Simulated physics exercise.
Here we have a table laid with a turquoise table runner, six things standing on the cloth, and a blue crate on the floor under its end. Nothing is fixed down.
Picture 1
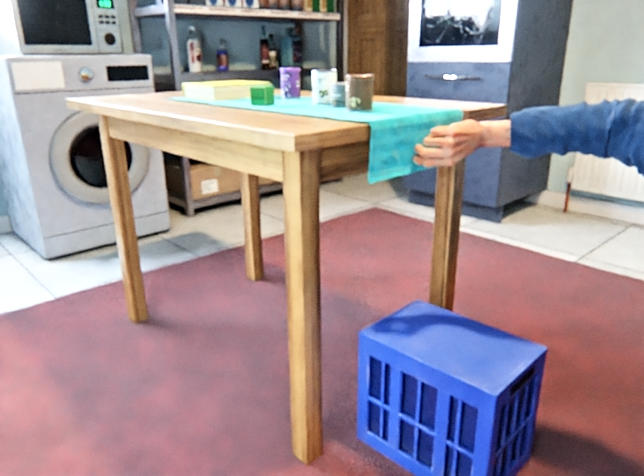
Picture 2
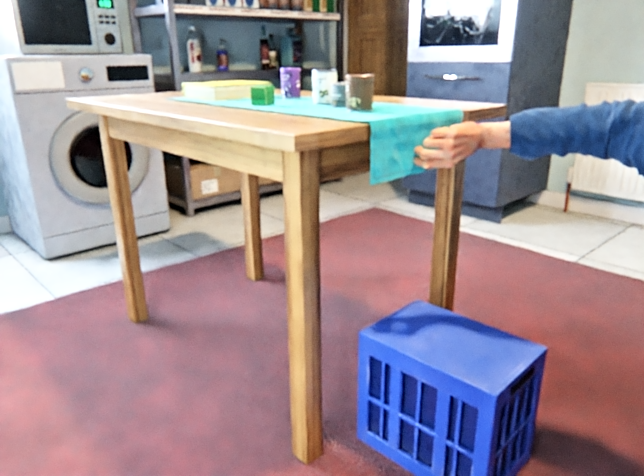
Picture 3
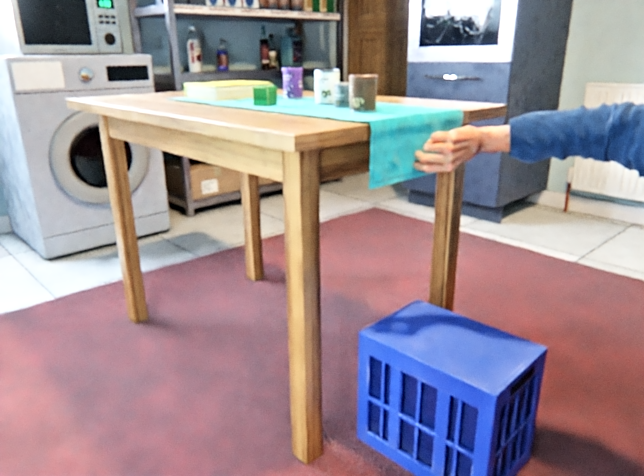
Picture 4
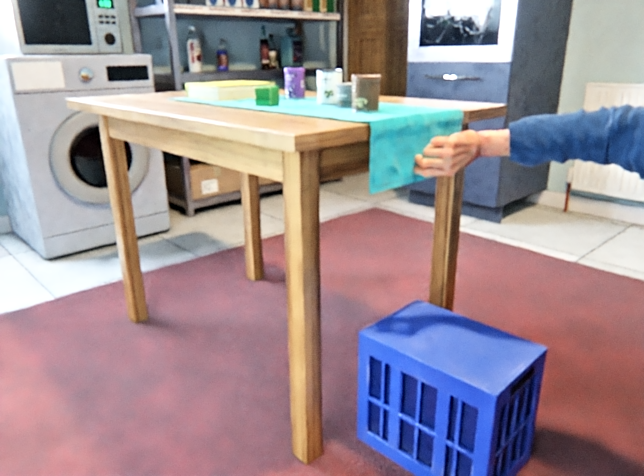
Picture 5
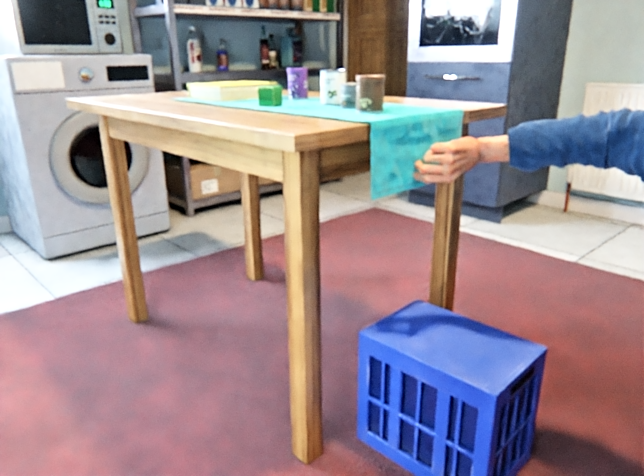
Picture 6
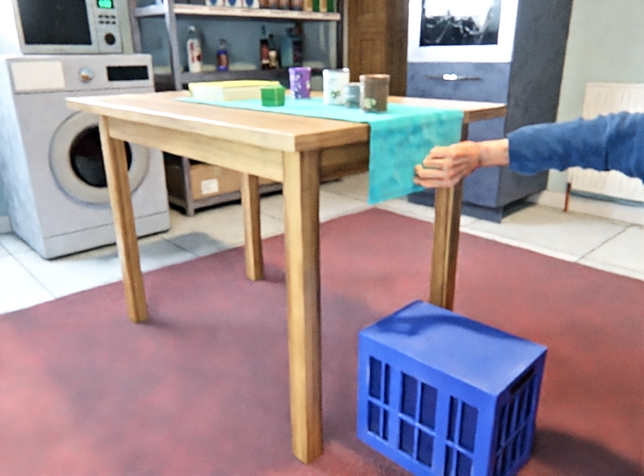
In a room with a washing machine and shelves behind, a fixed view looks slightly down on a wooden table on a red floor. A turquoise runner on the tabletop carries purple, white, grey and brown containers and small green and yellowish items, with a blue crate below. A blue-sleeved arm at right draws the cloth's hanging end slowly downward, and the things on it shift slightly right.
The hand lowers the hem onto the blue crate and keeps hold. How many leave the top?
The count of fallen things is three.
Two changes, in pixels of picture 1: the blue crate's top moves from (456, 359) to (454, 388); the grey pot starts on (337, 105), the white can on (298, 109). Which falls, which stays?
The grey pot goes over, the white can drops off.
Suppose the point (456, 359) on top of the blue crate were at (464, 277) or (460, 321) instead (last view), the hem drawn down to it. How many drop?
In that case 1 and 2.
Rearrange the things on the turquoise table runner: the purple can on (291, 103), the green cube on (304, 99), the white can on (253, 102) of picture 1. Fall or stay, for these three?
The purple can keeps its place on top, the green cube stays on, the white can keeps its place on top.
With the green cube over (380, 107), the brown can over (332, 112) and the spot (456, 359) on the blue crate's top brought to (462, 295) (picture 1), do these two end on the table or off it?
The green cube drops off, the brown can falls.
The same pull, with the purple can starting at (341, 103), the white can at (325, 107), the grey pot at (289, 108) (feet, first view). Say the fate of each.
The purple can goes over, the white can comes down, the grey pot is carried off.
Early on, hem near (416, 253); brown can gone.
Midway, hem near (415, 301); brown can and grey pot gone.
Finally, hem on the crate; brown can, grey pot and white can gone. It carries off three.
